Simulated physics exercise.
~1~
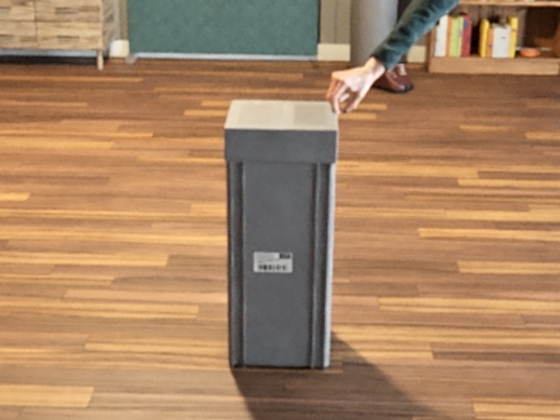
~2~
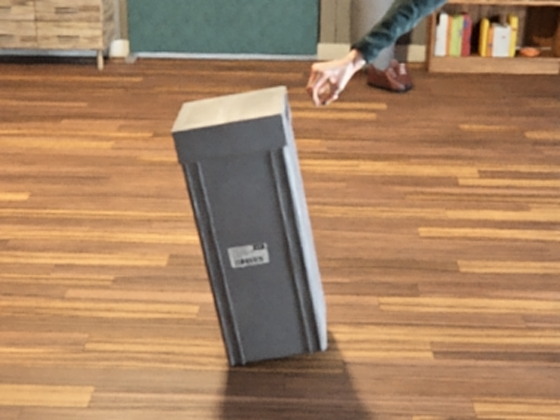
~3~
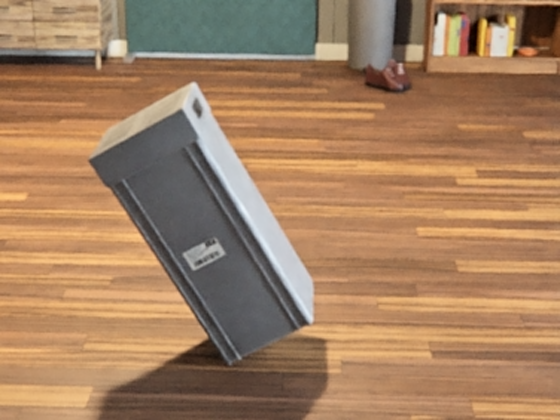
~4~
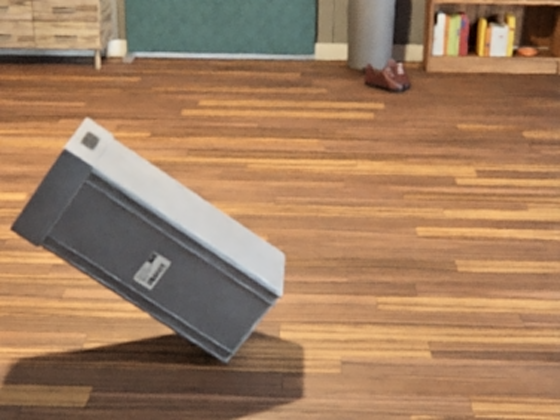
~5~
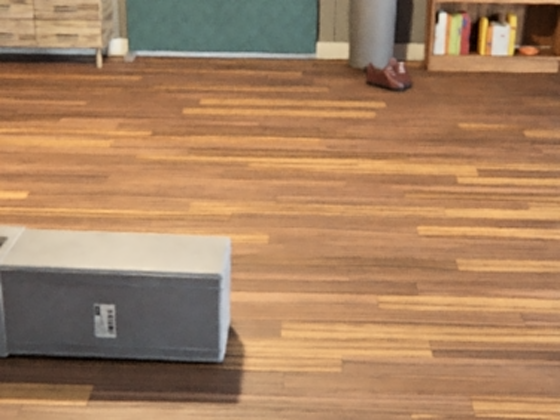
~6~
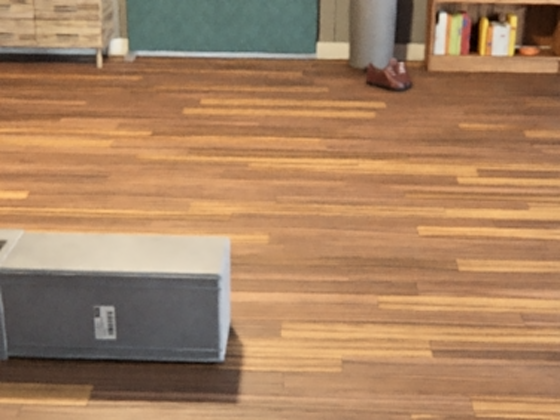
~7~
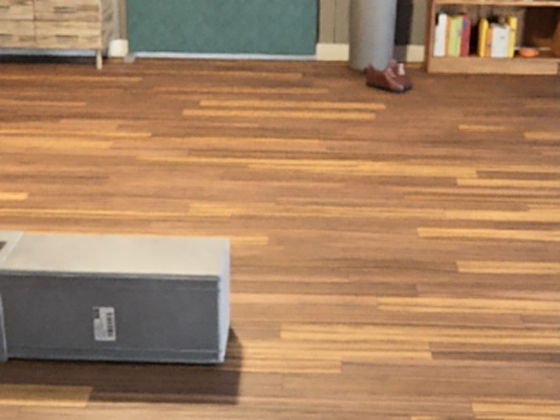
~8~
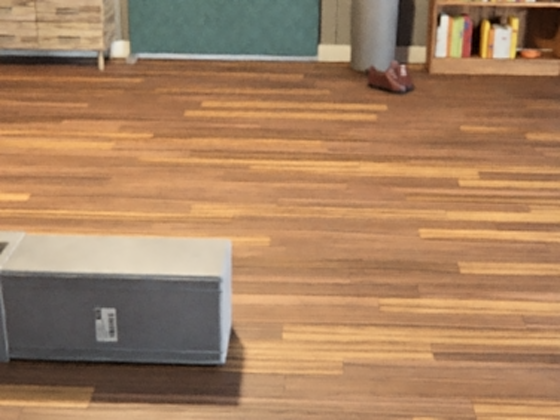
In a room with a wooden floor, a hand let go of a tall grey tote and drew back, and the tote tipped to the left, leaning further and further until it toppled onto its side and lay still.
